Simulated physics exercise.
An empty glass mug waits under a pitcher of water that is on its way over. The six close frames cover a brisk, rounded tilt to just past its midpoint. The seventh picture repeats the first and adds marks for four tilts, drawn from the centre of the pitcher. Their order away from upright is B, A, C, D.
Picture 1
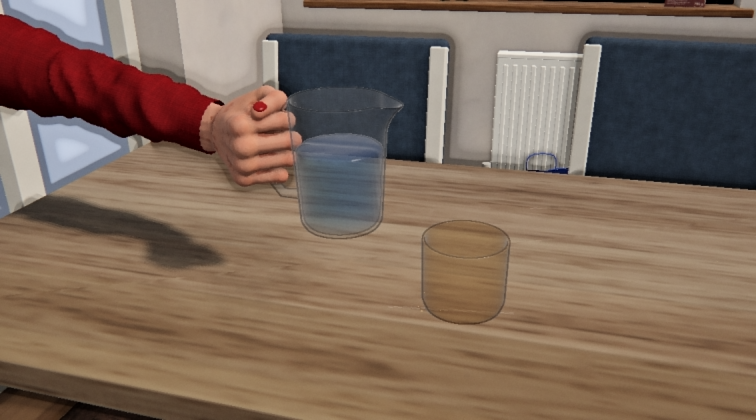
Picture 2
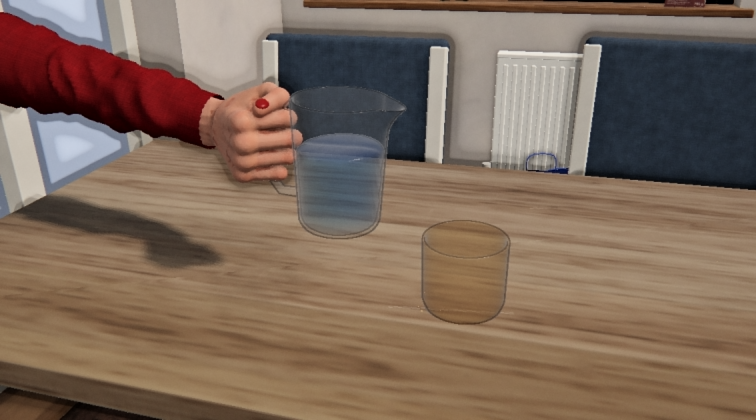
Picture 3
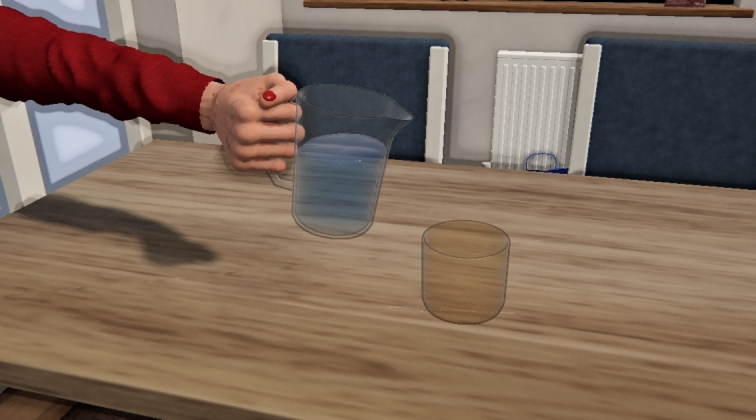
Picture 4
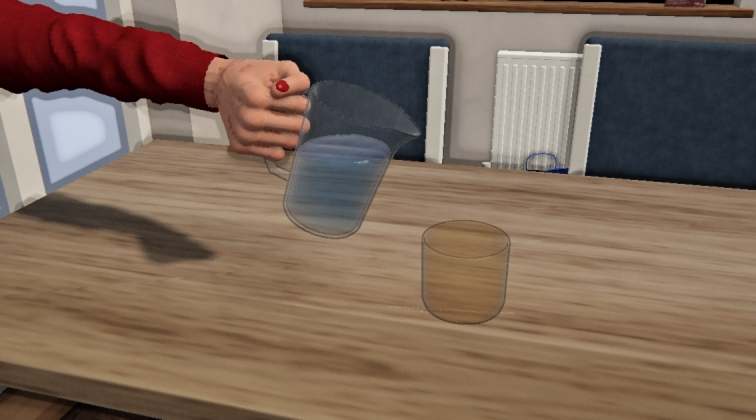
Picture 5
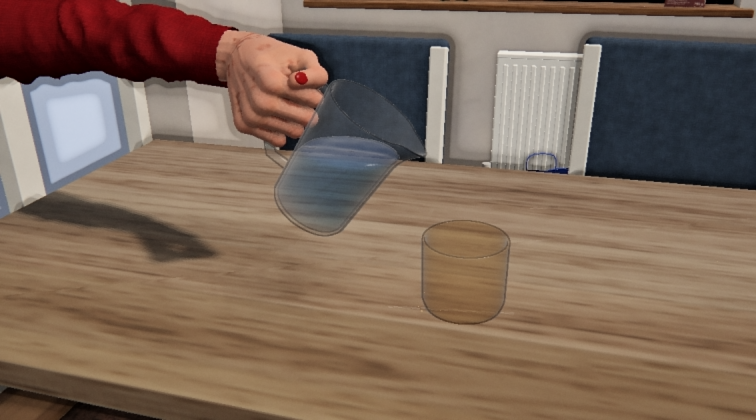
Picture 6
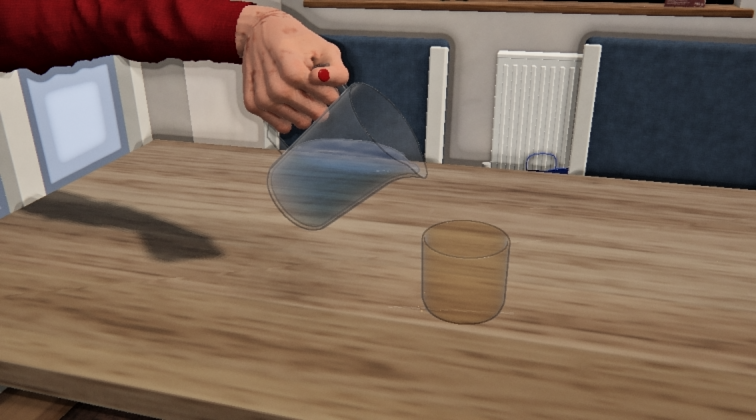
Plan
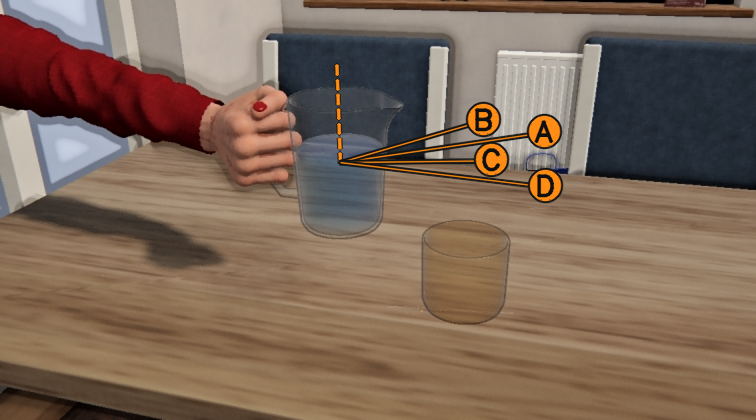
The clip opens on a hand in a red sleeve holding a clear pitcher of water upright by its handle, left of an empty glass on a wooden table. The hand rises and turns, tilting the pitcher rightward, slightly at first, then steeply. The water shifts toward the lip, while the glass stays still and empty.
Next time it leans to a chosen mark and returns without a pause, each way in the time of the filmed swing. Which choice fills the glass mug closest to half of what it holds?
The answer is tilt B.
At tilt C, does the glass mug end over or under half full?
Over half.
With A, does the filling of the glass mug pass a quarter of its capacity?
Yes, it does.
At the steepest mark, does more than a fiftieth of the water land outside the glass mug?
Yes.
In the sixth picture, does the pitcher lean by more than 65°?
No.
In orange, A at (527, 135); B at (467, 125); C at (474, 161); D at (528, 185).
With A, the glass mug ends with about 73 % of what it can hold.
With B, the glass mug ends with about 52 % of what it can hold.
With C, the glass mug ends with about 86 % of what it can hold; 6 % of the water is spilt.
With D, the glass mug ends with about 69 % of what it can hold; 32 % of the water is spilt.
